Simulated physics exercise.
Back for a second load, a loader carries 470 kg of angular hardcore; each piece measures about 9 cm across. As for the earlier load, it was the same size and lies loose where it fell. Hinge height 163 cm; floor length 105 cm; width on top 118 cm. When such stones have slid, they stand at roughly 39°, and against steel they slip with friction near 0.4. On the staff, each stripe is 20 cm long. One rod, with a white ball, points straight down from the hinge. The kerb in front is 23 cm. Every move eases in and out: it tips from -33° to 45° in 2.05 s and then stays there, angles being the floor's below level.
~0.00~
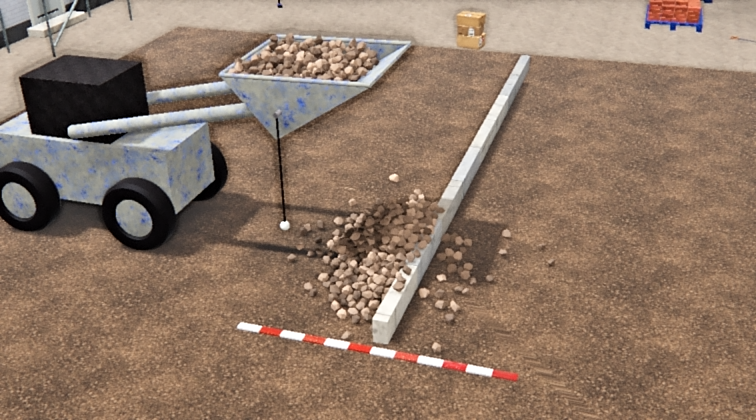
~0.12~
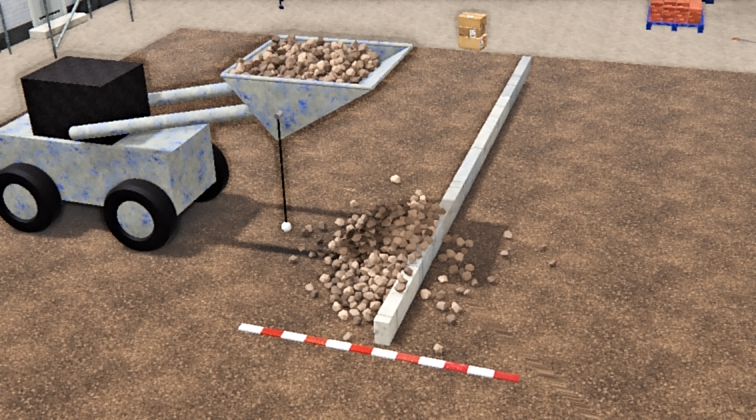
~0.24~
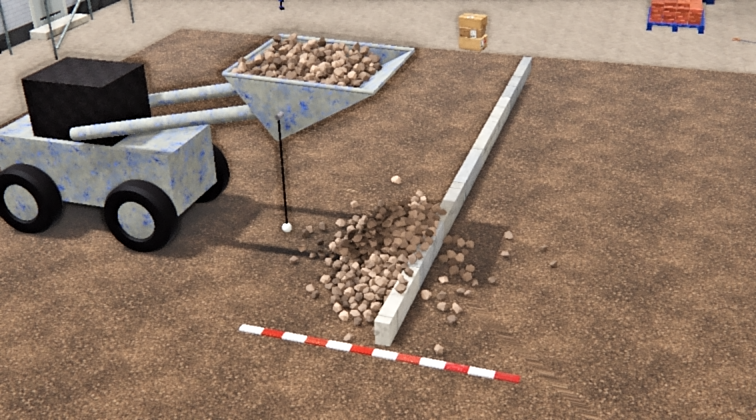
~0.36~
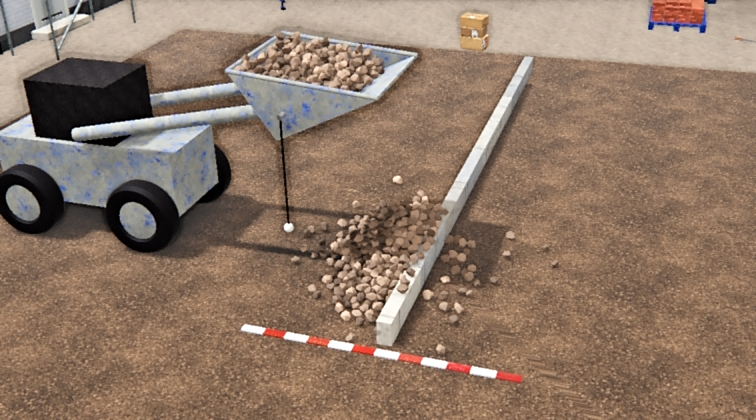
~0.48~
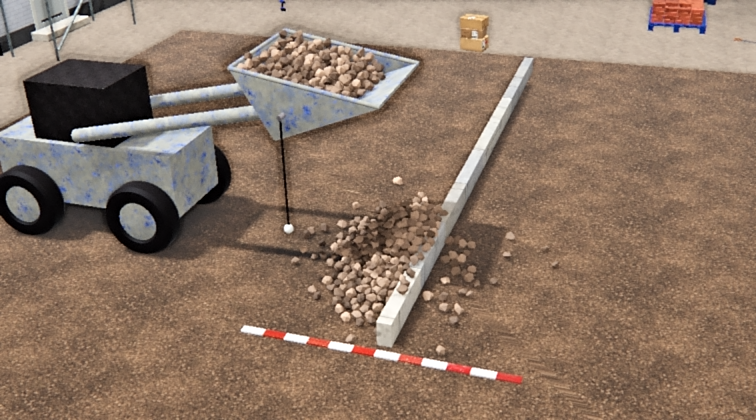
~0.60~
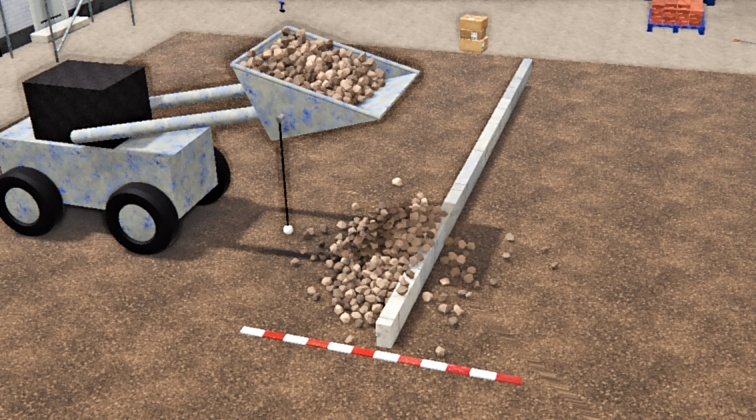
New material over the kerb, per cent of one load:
31 per cent.
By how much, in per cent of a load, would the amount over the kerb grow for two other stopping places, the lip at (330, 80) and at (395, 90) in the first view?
About 0 and 75 per cent.
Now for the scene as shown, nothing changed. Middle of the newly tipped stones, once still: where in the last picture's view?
The centre sits about (404, 243).
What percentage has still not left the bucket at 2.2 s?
Roughly 25 parts in a hundred of the load.
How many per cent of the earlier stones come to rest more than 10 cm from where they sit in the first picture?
Around 10 in a hundred.
After 1.5 s the floor is at 33°; in per cent of one load, 99 in the bucket, 96 on this side of the kerb, 5 over the kerb; the foremost stones are at (502, 273).
After 2.2 s the floor is at 45°; in per cent of one load, 26 in the bucket, 166 on this side of the kerb, 8 over the kerb; the foremost stones are at (502, 273).
After 2.5 s the floor is at 45°; in per cent of one load, 0 in the bucket, 174 on this side of the kerb, 26 over the kerb; the foremost stones are at (520, 263).
After 5.3 s the floor is at 45°; in per cent of one load, 0 in the bucket, 164 on this side of the kerb, 36 over the kerb; the foremost stones are at (561, 278). Net gain over the kerb, 31.
